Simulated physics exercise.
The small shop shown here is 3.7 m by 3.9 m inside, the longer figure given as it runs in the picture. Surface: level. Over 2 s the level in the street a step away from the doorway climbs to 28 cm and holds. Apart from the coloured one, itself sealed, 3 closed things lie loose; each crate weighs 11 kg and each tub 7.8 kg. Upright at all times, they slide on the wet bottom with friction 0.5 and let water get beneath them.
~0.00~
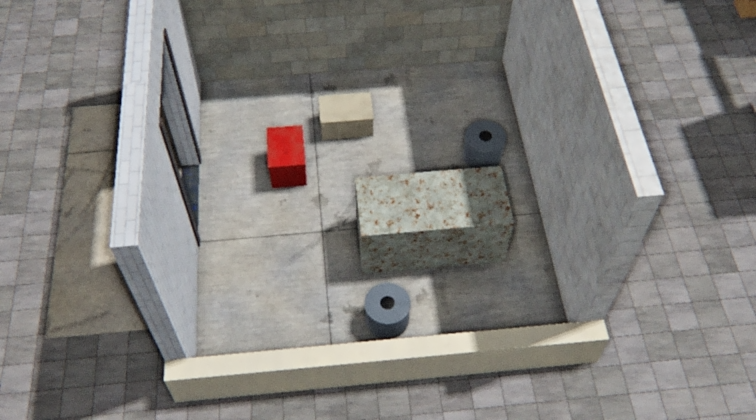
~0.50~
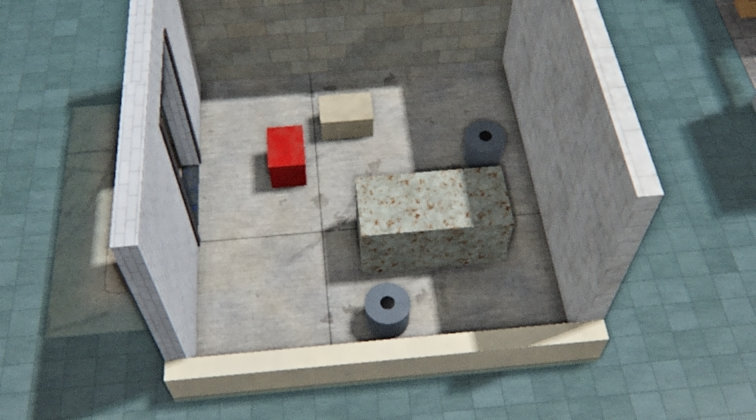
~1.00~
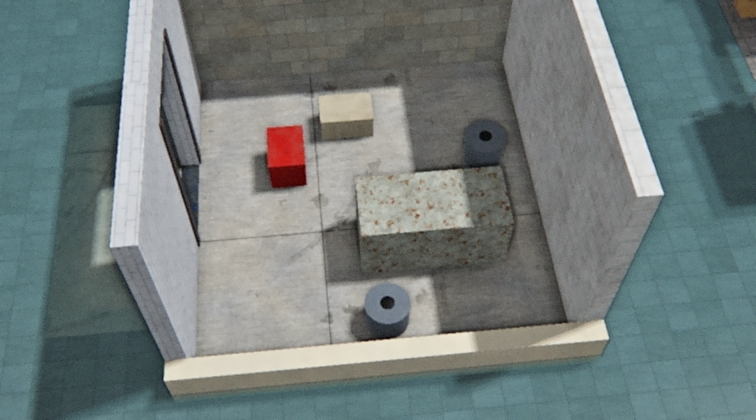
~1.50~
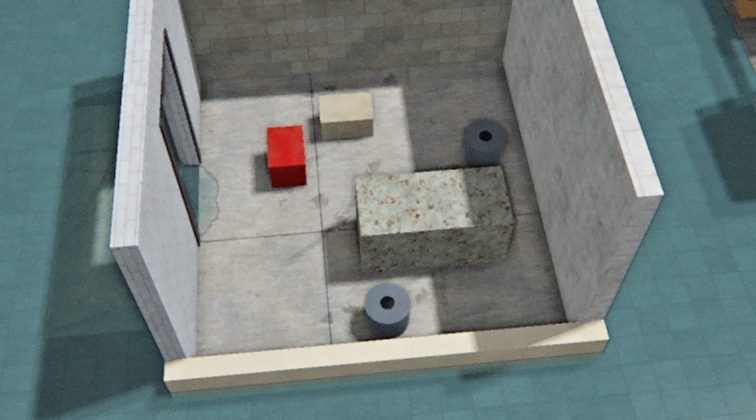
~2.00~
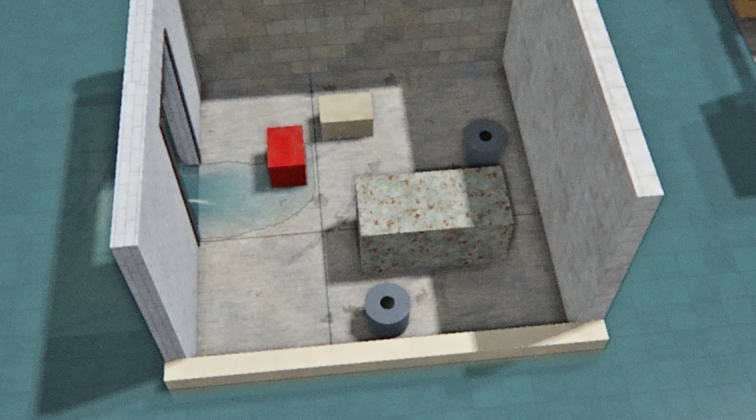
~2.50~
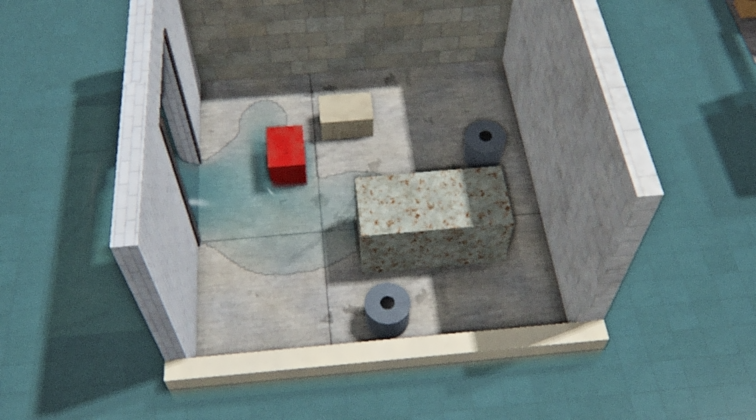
The clip shows water covering the paving around a small roofless shop, then entering through the left wall's opening and spreading across the floor around a red box toward a speckled block, while the objects inside stay in place.
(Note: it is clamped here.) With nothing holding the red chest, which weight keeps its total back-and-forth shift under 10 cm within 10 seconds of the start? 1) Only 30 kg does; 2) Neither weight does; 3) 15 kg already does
2.
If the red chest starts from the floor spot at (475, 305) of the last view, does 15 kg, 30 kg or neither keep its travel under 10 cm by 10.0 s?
Short answer: No load.
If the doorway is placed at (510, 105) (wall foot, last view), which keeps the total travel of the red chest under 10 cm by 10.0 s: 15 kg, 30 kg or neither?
For that position, nothing offered succeeds.
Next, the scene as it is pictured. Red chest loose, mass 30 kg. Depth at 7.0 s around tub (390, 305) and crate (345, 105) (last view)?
First roughly 9 cm, second roughly 9 cm.
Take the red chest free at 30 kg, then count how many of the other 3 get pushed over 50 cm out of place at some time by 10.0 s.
3.
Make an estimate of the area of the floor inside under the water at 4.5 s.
Somewhere about 12 m2, give or take.
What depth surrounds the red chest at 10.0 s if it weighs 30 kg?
Something like 19 centimetres.
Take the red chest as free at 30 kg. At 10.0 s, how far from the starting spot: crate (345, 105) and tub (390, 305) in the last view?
Net displacement, in order: 140 cm; 140 cm.
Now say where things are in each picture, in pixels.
In the first picture, the red chest at (285, 146), on the bottom; 0.0 m2 under water; 0 of 4 have shifted.
In the second picture, the red chest at (285, 146), on the bottom; water covers 0.0 m2; 0 of 4 have shifted.
In the third picture, the red chest at (285, 146), on the bottom; water covers 0.0 m2; 0 of 4 have shifted.
In the fourth picture, the red chest at (285, 146) rests on the ground; water covers 0.1 m2; 0 of 4 have shifted.
In the fifth picture, the red chest at (285, 146) rests on the ground; 0.9 m2 under water; 0 of 4 have shifted.
In the sixth picture, the red chest at (285, 146), on the bottom; water covers 2.6 m2; 0 of 4 have shifted.
After 3.5 s the red chest would be 136 cm from its start with 15 kg and 76 cm from its start with 30 kg; 6 cm of water round it then.
After 4.5 s the red chest would be 211 cm from its start with 15 kg and 101 cm from its start with 30 kg; 6 cm of water round it then.
After 7.0 s the red chest would be 184 cm from its start with 15 kg and 102 cm from its start with 30 kg; 11 cm of water round it then.
After 10.0 s the red chest would be 245 cm from its start with 15 kg and 194 cm from its start with 30 kg; 19 cm of water round it then.
